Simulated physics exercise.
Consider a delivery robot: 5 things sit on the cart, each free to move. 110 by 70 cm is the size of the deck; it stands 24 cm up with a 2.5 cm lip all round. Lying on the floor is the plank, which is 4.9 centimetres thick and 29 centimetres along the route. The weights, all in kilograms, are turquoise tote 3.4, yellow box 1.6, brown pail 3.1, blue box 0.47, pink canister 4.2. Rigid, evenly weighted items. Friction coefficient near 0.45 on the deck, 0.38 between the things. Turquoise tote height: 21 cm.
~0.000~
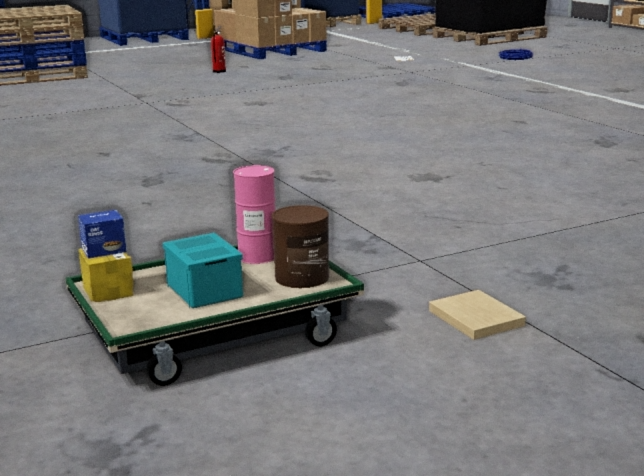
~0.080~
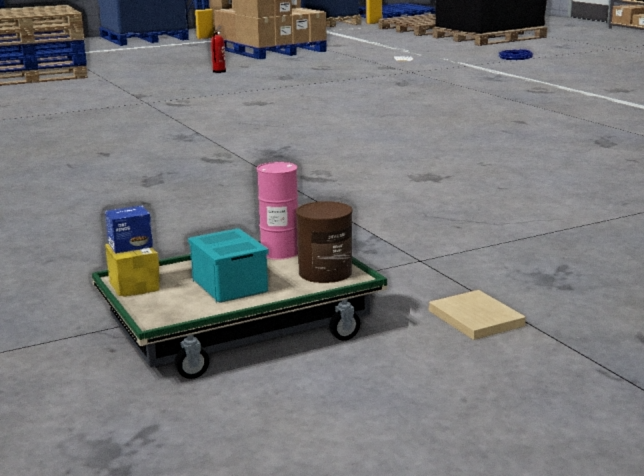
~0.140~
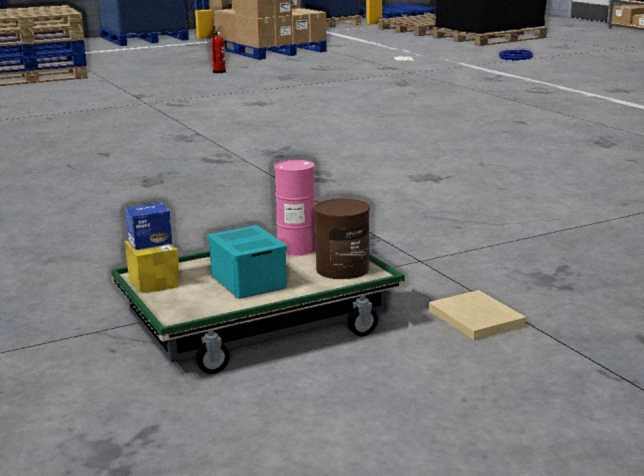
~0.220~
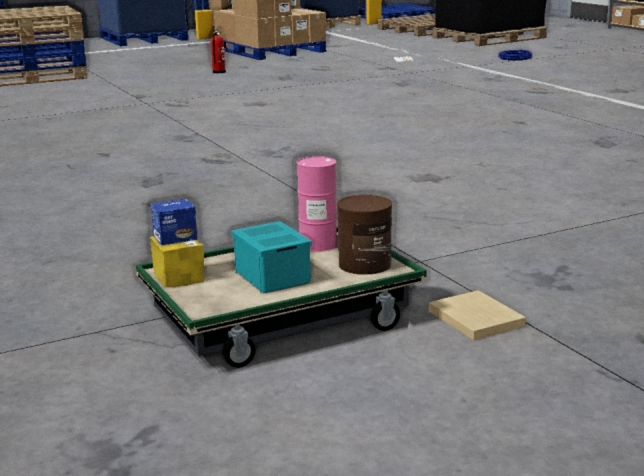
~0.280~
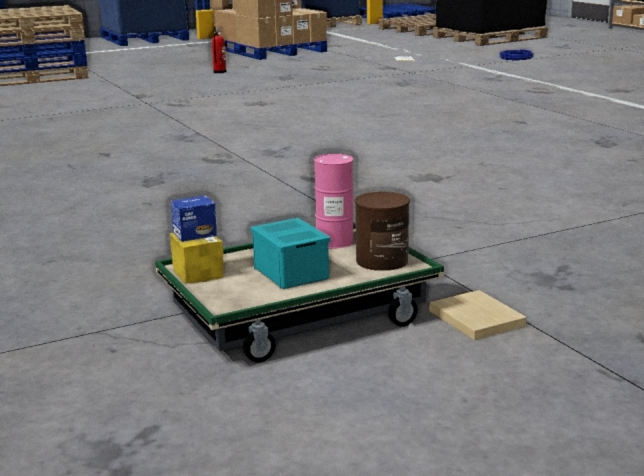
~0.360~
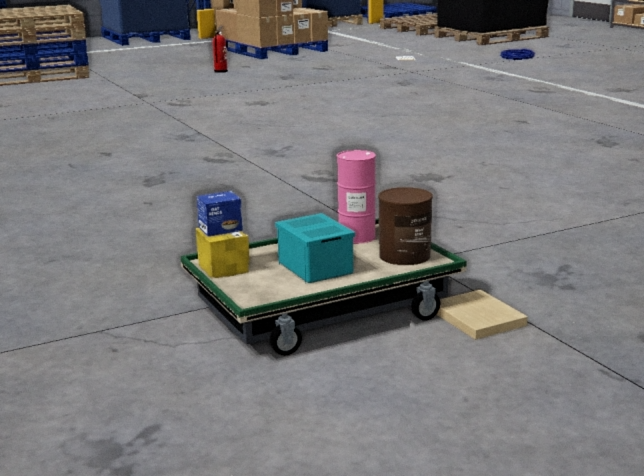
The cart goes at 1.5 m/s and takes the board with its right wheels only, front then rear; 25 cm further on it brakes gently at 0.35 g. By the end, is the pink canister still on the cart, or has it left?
The pink canister has left.
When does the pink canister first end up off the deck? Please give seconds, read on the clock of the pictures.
Time: Approximately 1.6 s.
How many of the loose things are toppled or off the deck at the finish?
It comes to 2.
Around 0.76 s, cart has run 114 cm; pink canister at 10° to upright near (448, 176); brown pail at 7° to upright; turquoise tote shifted 2 cm.
Around 1.26 s, cart has run 189 cm; pink canister at 19° to upright near (576, 154); blue box at 13° to upright; turquoise tote shifted 3 cm.
Around 1.76 s, cart has run 220 cm, stopped; pink canister now off the deck; blue box on its side; turquoise tote shifted 3 cm.
Finally (2.5 s), off the deck, pink canister; on their side or leaning hard on the cart, blue box; the other 3 still in place (within 10 cm).
